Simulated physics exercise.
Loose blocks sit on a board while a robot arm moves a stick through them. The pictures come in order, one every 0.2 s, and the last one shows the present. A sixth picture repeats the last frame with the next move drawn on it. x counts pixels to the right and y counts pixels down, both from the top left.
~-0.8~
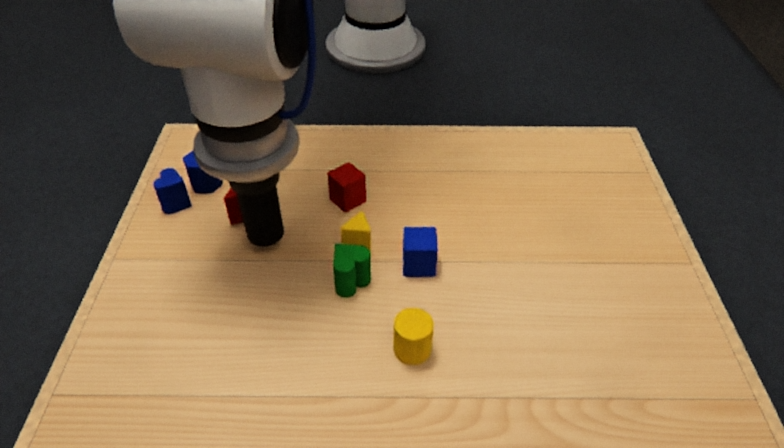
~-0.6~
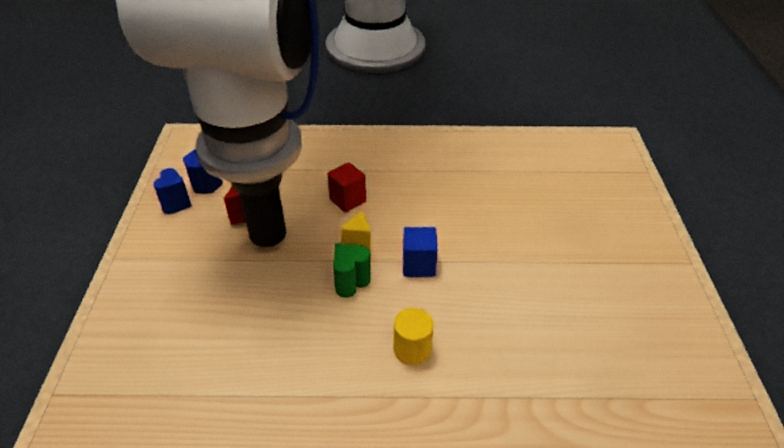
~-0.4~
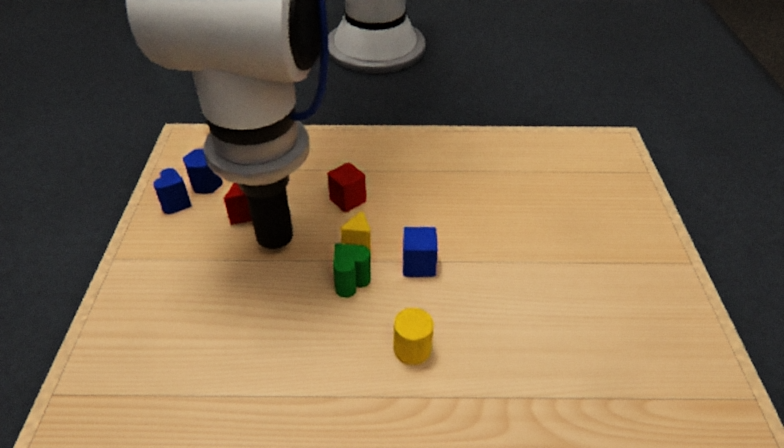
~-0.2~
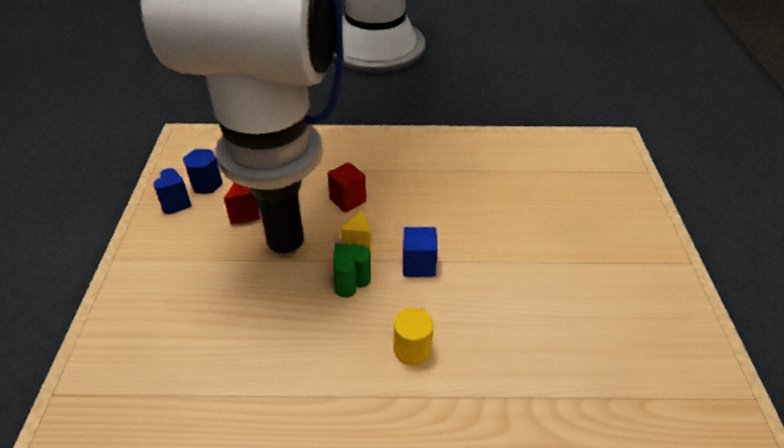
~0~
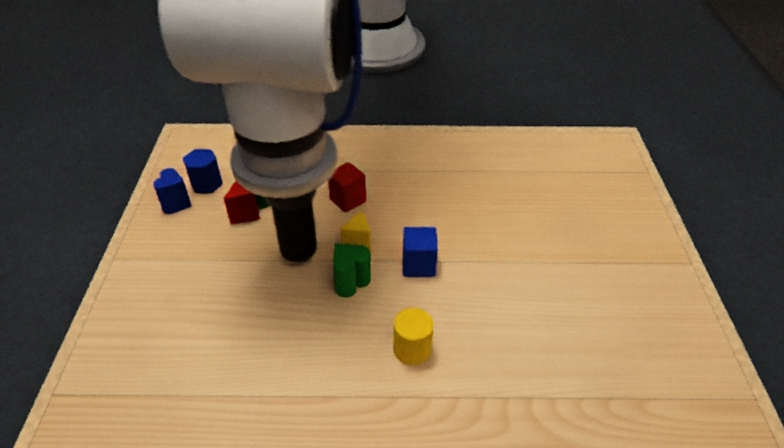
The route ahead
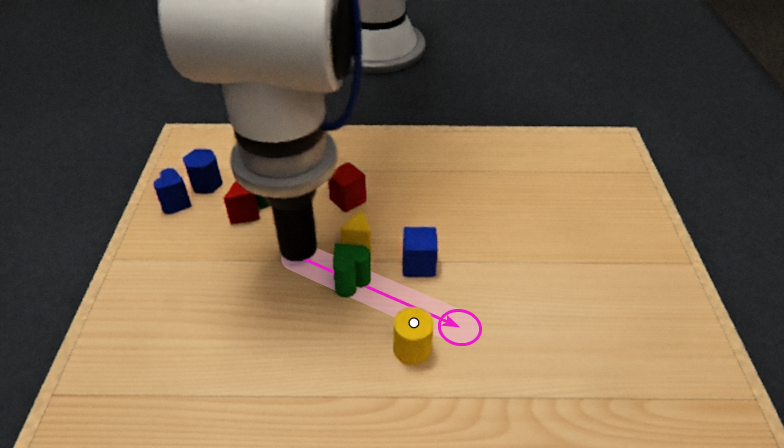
A robot arm holding a black stick moved slowly a short way to the right and slightly toward the viewer over a wooden board, while the scattered red, blue, green and yellow blocks stayed still.
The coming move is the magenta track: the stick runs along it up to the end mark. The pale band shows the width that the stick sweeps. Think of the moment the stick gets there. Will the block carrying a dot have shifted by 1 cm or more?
In short: Yes.
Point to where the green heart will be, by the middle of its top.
The middle of the upper face of the green heart will lie at about (474, 336) in the picture.
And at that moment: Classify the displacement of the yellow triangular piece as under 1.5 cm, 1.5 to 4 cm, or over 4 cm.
Its displacement is below 1.5 cm.
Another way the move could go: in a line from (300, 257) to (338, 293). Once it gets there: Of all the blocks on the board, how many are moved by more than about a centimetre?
The count is one.
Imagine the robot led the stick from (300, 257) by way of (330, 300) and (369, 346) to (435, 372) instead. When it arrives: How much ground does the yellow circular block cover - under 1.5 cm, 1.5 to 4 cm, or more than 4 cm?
Of the three bands, it's over 4 cm.
The drawn path runs from (300, 257) to (460, 327); the dot is on the yellow circular block.
What follows on the original path. One third of the way, stick (351, 271); green heart (374, 273), turned 35° clockwise.
Two thirds of the way, stick (403, 293); green heart (424, 303), turned 70° clockwise; yellow circular block (423, 335).
At the end, stick (461, 318); green heart (474, 336), turned 105° clockwise; yellow triangular piece not moved; yellow circular block (425, 339).
